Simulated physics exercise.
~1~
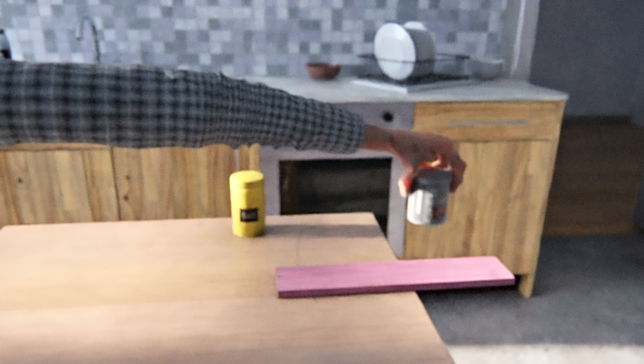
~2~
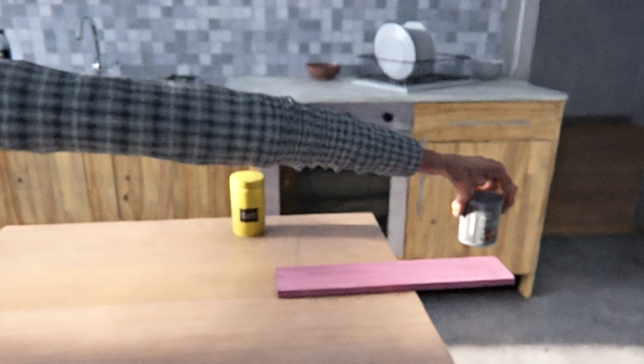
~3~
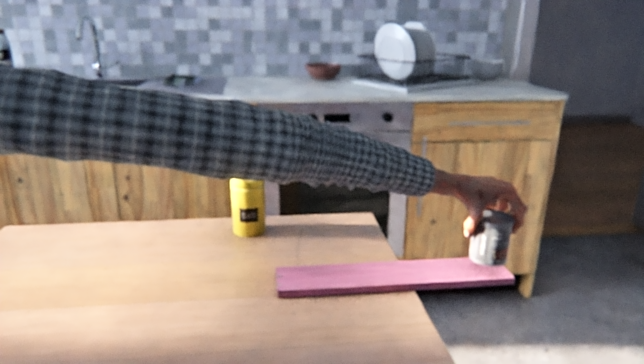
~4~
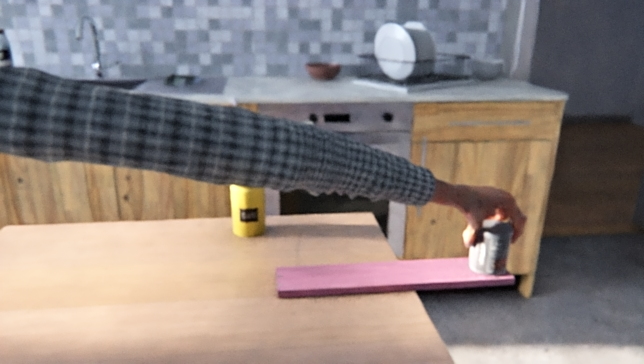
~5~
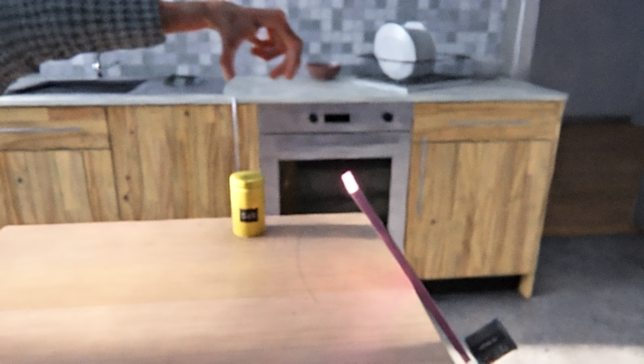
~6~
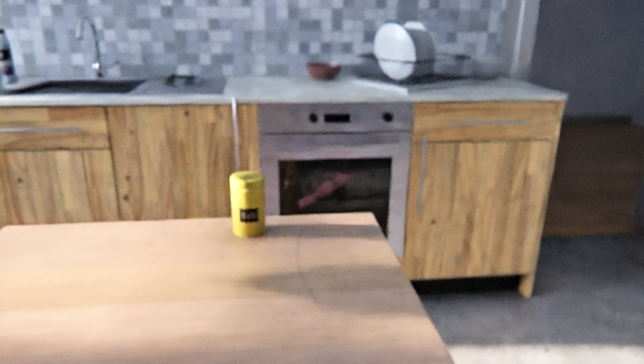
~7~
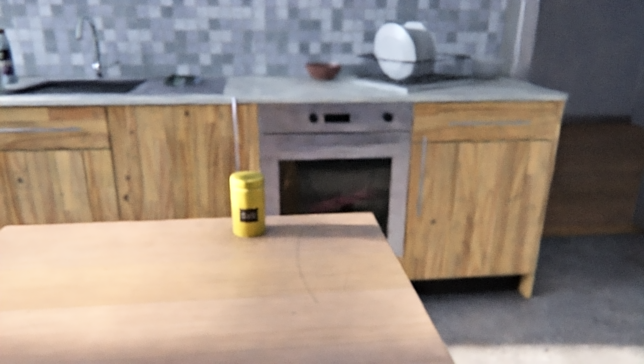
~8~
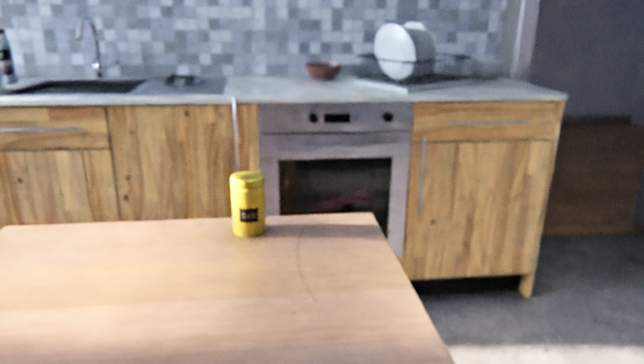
In a kitchen, a hand set a grey tin on the overhanging end of a pink plank and let go, and the plank tipped off the table with the tin, leaving only the yellow jar standing on top.
